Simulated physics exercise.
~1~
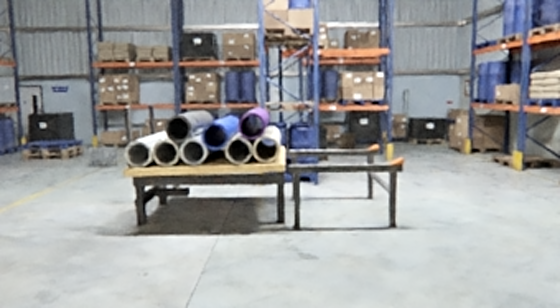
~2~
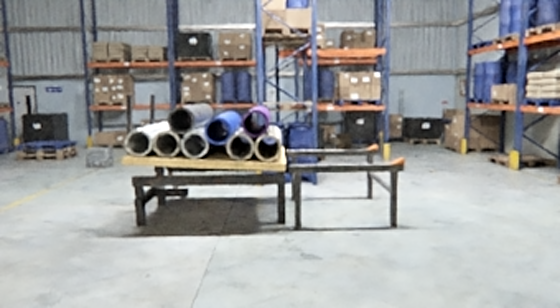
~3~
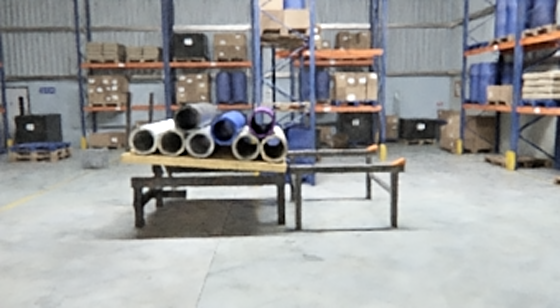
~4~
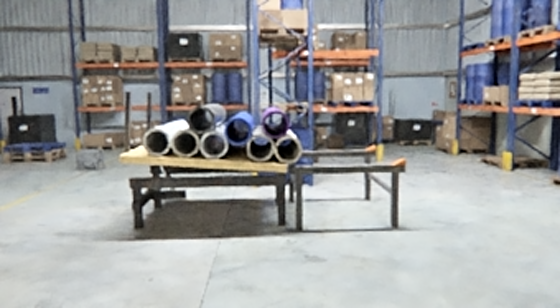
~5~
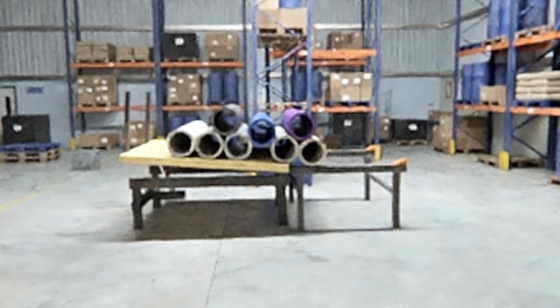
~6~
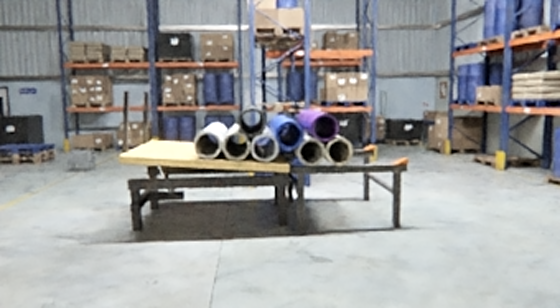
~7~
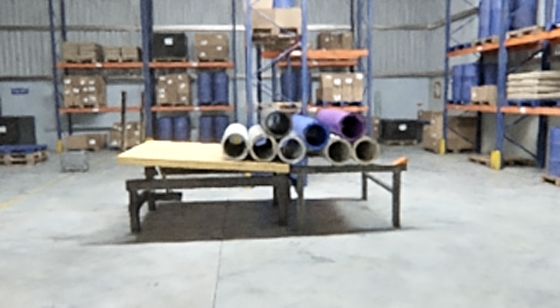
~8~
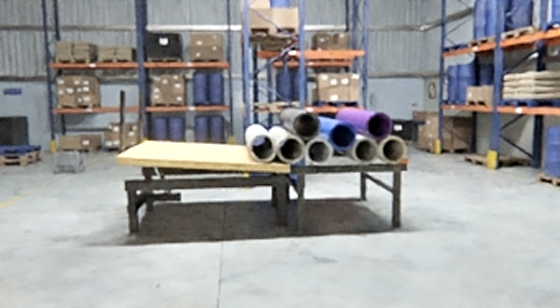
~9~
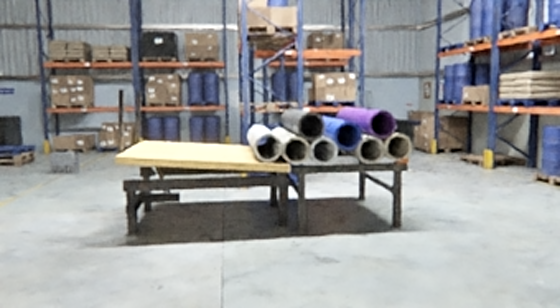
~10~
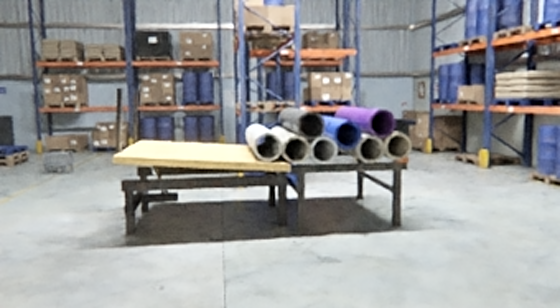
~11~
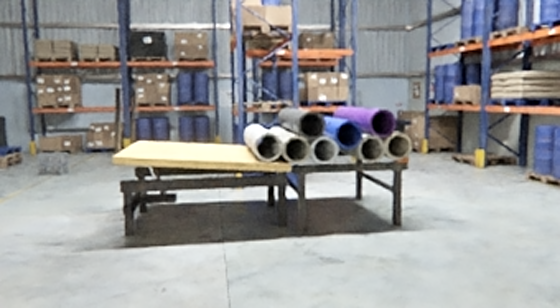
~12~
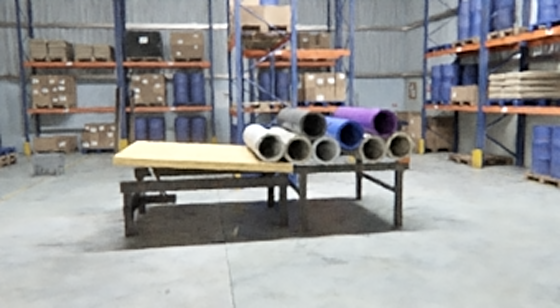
In a warehouse lined with tall racks of boxes and blue drums, a low table with a pale yellow deck stands beside a dark, level rack, seen from the front as the view drifts slightly sideways. Thick-walled hollow pipes, mostly grey with one blue and one purple, lie stacked on the deck. The deck's left edge lifts a little, and the pile begins rolling right. Still bunched together, the pipes cross onto the rack and roll toward its right end. There they stop and stay heaped, blue and purple among them, while the deck sits empty and slightly tilted.
